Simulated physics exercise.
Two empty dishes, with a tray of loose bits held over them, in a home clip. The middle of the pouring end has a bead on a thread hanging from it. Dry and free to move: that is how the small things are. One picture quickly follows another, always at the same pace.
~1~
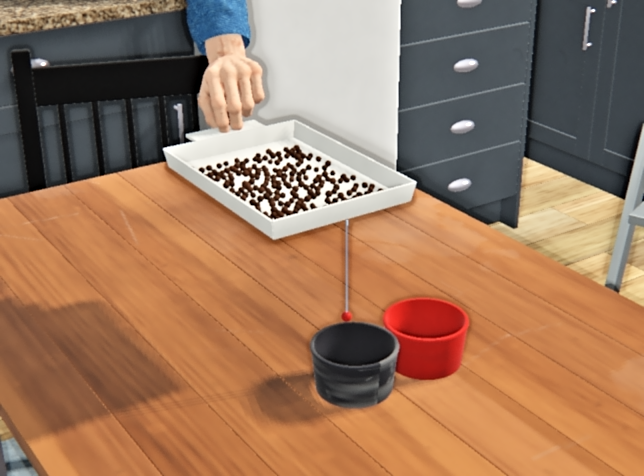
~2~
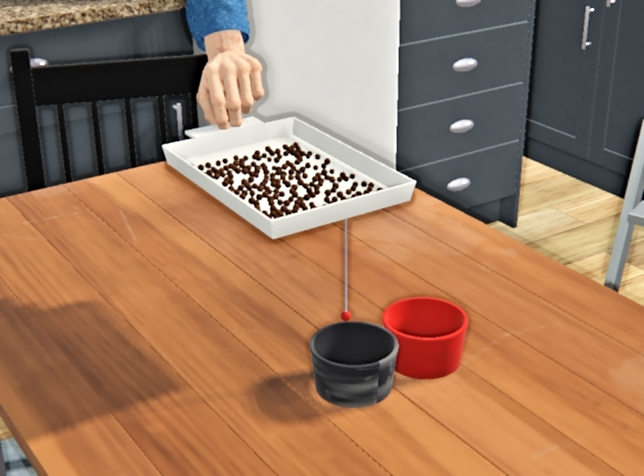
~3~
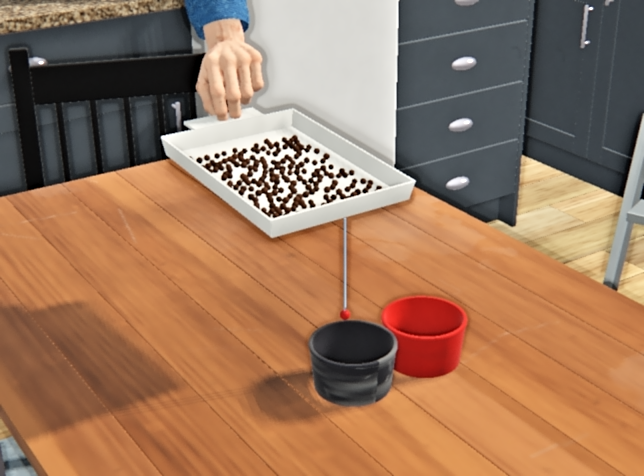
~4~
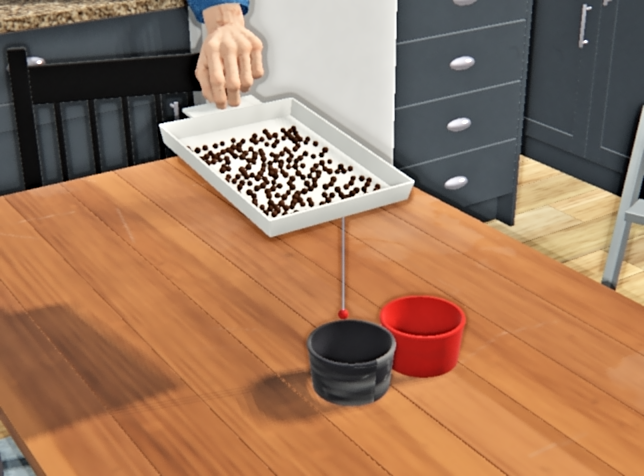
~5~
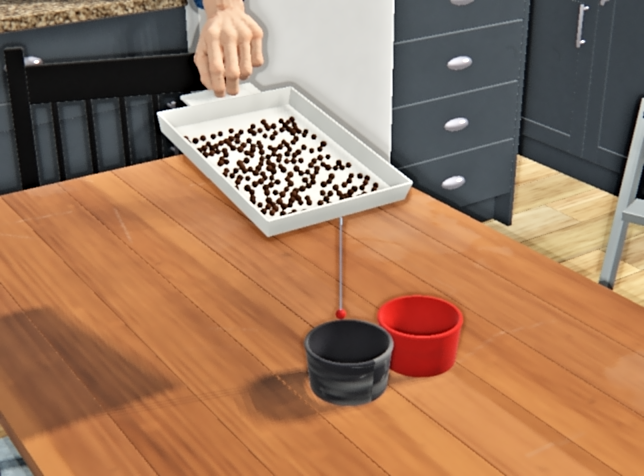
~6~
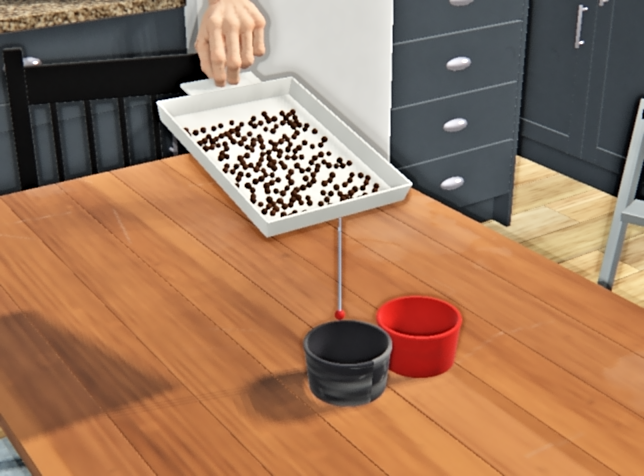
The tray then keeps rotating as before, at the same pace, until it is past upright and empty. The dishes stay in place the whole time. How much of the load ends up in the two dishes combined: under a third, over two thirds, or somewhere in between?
When it's done, the haul in the dishes makes a third without going past two thirds.
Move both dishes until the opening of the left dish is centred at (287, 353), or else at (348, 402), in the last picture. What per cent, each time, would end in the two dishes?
You'd get 10 in a hundred first and 20 in a hundred after that.
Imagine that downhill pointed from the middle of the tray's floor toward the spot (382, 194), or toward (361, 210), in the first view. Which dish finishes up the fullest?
So the first heading gives the rightward dish, the second gives the rightward dish.
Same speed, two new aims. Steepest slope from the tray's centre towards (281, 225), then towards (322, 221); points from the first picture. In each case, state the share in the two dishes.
0 % and 20 %.
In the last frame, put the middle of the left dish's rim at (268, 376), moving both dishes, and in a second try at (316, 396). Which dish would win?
On the first try it would be the one on the right, and on the second the one on the right.
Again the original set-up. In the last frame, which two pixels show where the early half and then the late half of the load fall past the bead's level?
The opening part goes through (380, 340); what follows goes through (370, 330).
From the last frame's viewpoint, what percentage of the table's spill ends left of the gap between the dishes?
I'd guess close to 30 %.
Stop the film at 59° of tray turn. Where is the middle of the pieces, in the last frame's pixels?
Check around (330, 188) in the last picture.
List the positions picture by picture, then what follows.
In the first frame, corners of the pouring end (273, 219) and (411, 182), level; middle of the load (286, 184), allspice berries; left dish (379, 381); right dish (451, 353); bead on its thread (347, 317).
In the second frame, corners of the pouring end (273, 219) and (410, 181), level; middle of the load (285, 182).
In the third frame, corners of the pouring end (272, 218) and (410, 181), tipped barely, level across its low end; middle of the load (284, 177).
In the fourth frame, corners of the pouring end (271, 218) and (409, 181), tipped a little, level across its low end; middle of the load (283, 172).
In the fifth frame, corners of the pouring end (270, 218) and (407, 181), tipped a little, level across its low end; middle of the load (281, 166).
In the sixth frame, corners of the pouring end (269, 219) and (407, 183), tipped a little, level across its low end; middle of the load (281, 163); left dish (372, 379); right dish (444, 351).
Just after the last frame, tray tipped steeply; almost all on the tray; just a few in the air.
A moment on, tray tipped right over; almost all on the tray; just a few in the left dish; just a few in the right dish; just a few outside both; just a few in the air.
Further on, tray tipped past a quarter turn; roughly a quarter in the left dish; roughly a quarter in the right dish; roughly two thirds outside both.
When it is over, tray tipped past a quarter turn; roughly a quarter in the left dish; roughly a quarter in the right dish; roughly two thirds outside both.
